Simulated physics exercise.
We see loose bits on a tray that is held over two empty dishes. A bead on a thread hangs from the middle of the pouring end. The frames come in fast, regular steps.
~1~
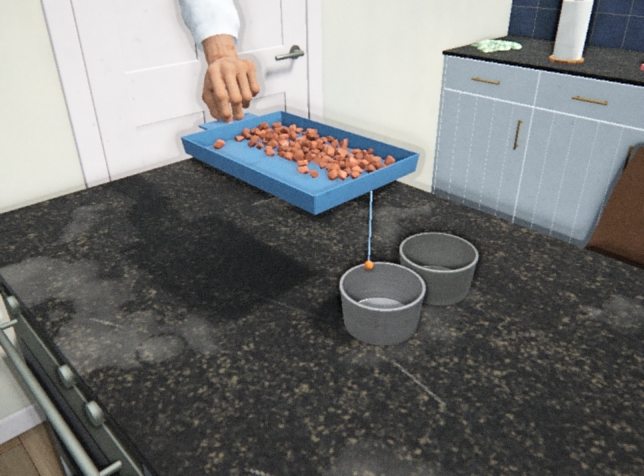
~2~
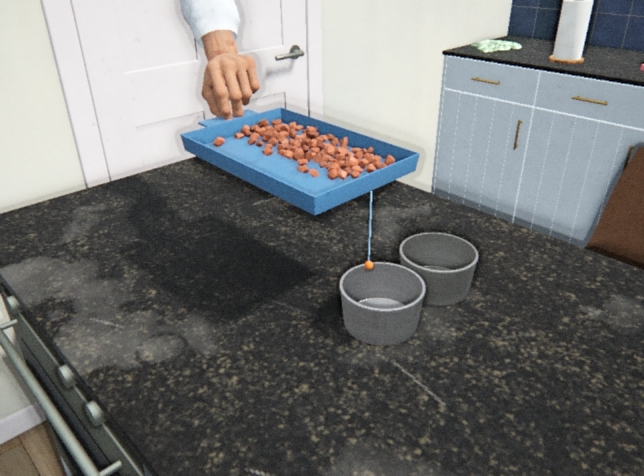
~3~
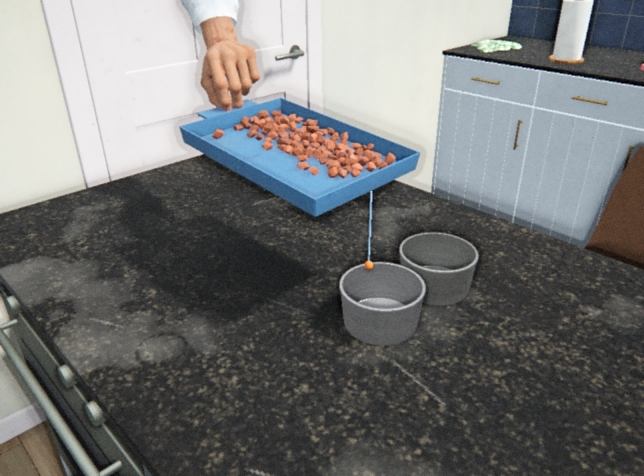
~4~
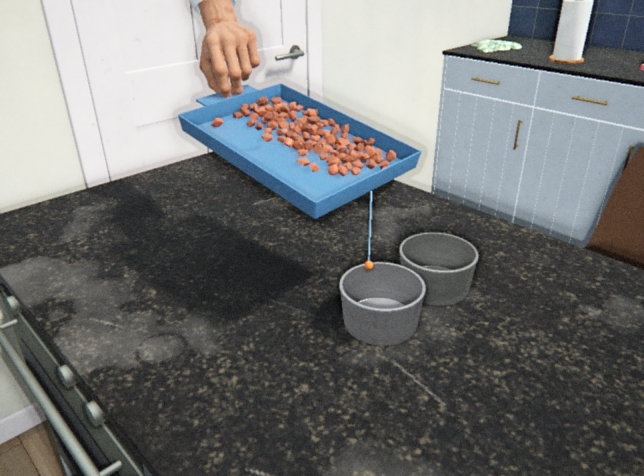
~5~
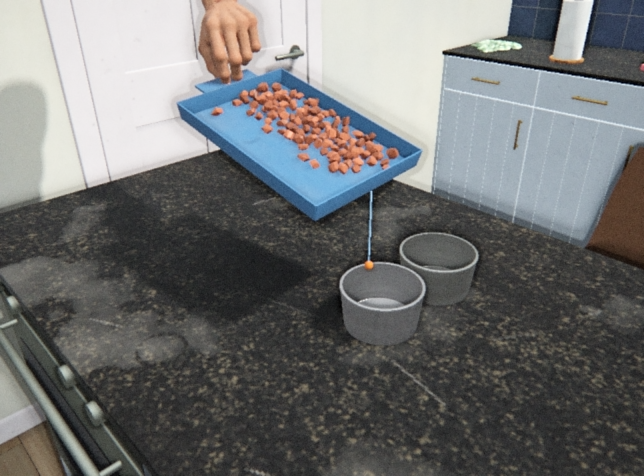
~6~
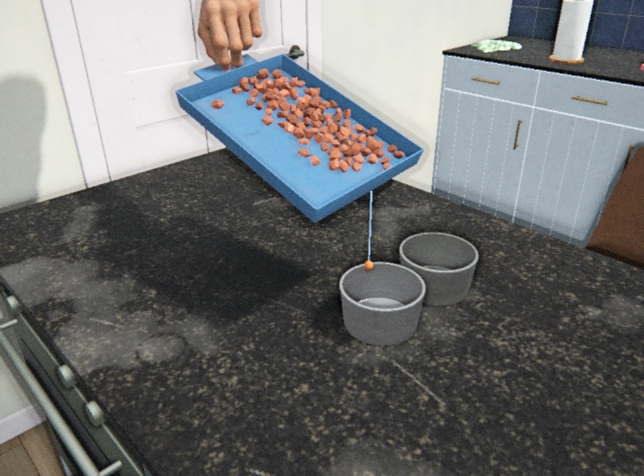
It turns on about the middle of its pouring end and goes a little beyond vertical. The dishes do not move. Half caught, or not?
In the dishes lies under half of it.
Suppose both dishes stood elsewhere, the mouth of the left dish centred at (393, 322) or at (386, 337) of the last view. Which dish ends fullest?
In turn: Left; the left dish.
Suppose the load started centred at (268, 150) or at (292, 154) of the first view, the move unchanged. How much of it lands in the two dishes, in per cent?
Roughly 20 per cent, and 20 per cent.
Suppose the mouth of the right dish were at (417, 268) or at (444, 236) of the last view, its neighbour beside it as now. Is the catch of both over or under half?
First over half, then the smaller part.
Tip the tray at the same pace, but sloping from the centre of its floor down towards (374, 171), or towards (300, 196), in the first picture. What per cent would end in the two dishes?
Roughly 70 per cent, and 0 per cent.
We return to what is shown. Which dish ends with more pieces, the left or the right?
It is the left-hand dish.
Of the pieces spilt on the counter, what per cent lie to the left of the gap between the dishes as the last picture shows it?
Roughly 80 in a hundred.
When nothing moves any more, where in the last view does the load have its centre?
Near (351, 353).
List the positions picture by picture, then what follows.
Corners of the pouring end at (315, 195) and (416, 154), level; middle of the load at (306, 145), bits of crushed brick; left dish at (413, 318); right dish at (468, 280); bead on its thread at (369, 265), in the first picture.
Corners of the pouring end at (315, 195) and (417, 153), level; middle of the load at (306, 143), in the second picture.
Corners of the pouring end at (315, 197) and (417, 152), tipped barely, lowest at the left corner; middle of the load at (306, 138), in the third picture.
Corners of the pouring end at (316, 200) and (418, 151), tipped a little, lowest at the left corner; middle of the load at (306, 129), in the fourth picture.
Corners of the pouring end at (316, 204) and (419, 150), tipped a little, lowest at the left corner; middle of the load at (307, 121), in the fifth picture.
Corners of the pouring end at (317, 207) and (421, 149), tipped clearly, lowest at the left corner; middle of the load at (308, 114); left dish at (413, 318); right dish at (468, 280), in the sixth picture.
Soon after the last picture, tray tipped steeply; most on the tray; a small part in the air.
A little later, tray tipped past a quarter turn; about a third on the tray; a small part in the left dish; about half outside both; about a quarter in the air.
Later still, tray tipped past a quarter turn; about a quarter in the left dish; most outside both.
At rest, tray tipped past a quarter turn; about a quarter in the left dish; none in the right dish; most outside both.
